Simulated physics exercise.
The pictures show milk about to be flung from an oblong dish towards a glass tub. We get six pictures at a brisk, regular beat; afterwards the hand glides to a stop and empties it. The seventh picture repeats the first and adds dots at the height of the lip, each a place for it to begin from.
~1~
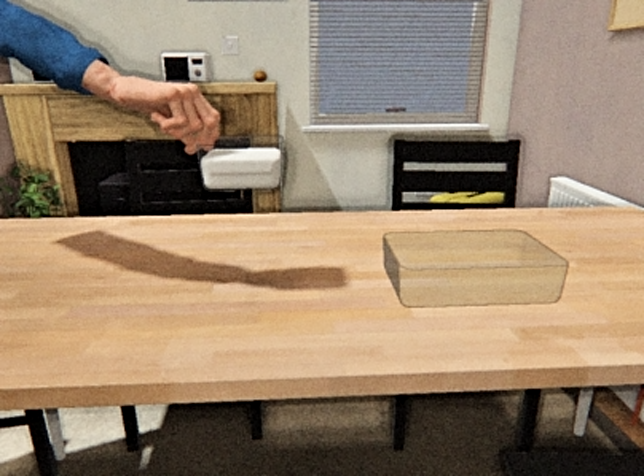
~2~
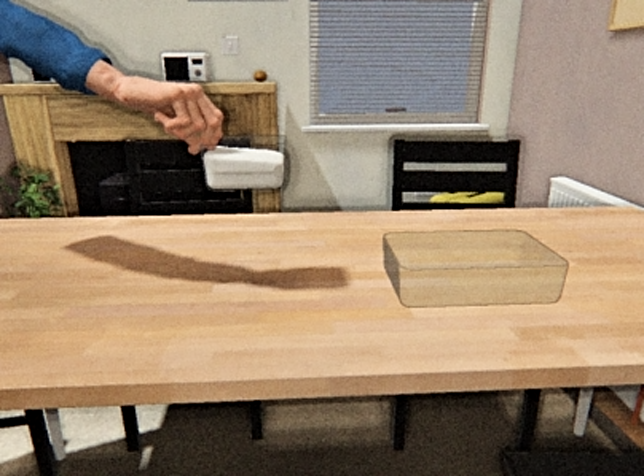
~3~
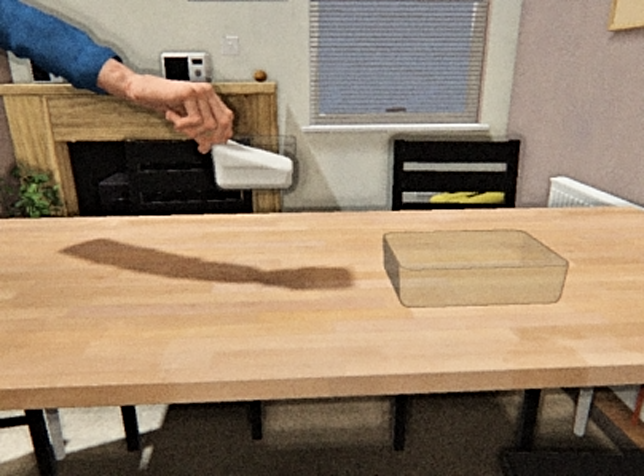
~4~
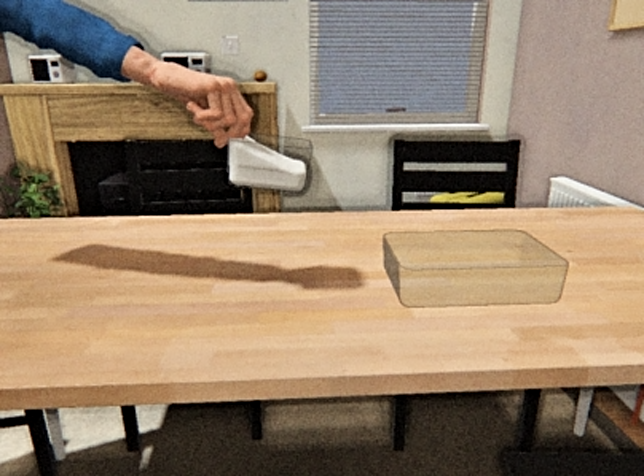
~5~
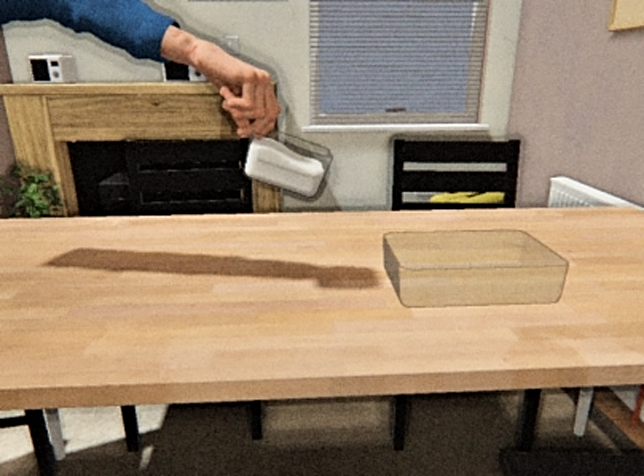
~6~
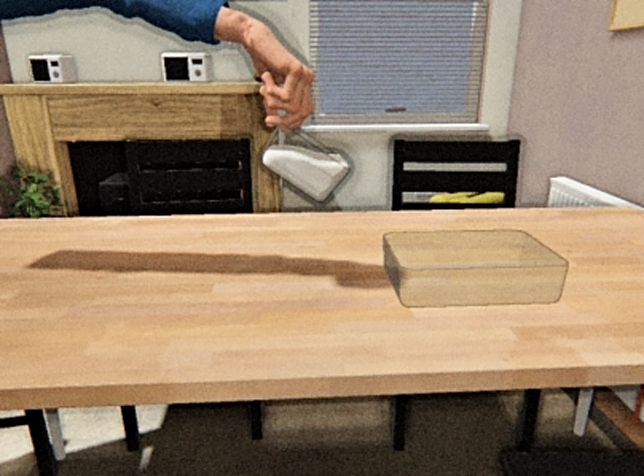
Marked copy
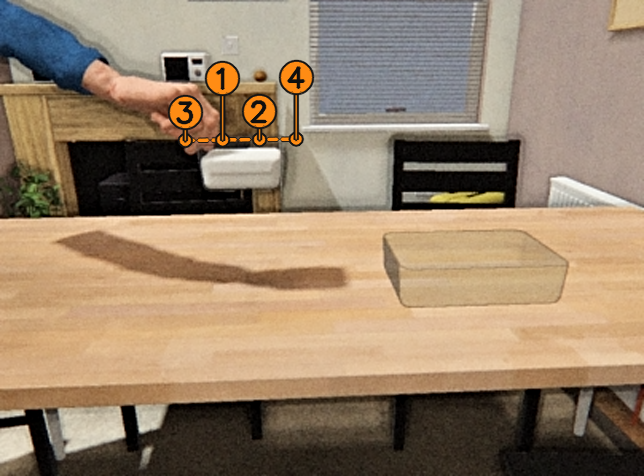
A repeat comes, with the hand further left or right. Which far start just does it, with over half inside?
It is 2.
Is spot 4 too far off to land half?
No.
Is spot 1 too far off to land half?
Yes.
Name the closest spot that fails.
The answer is 1.
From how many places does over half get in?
Two of the four.
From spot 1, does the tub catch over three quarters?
No.
On the marked copy, 1 at (222, 140); 2 at (259, 139); 3 at (185, 140); 4 at (296, 139).
For spot 1, about 23 % lands in the tub, 72 % falls short and 5 % goes beside or beyond.
For spot 2, about 72 % lands in the tub, 21 % falls short and 7 % goes beside or beyond.
For spot 3, about 0 % lands in the tub, 100 % falls short.
For spot 4, about 84 % lands in the tub, 6 % falls short and 10 % goes beside or beyond.
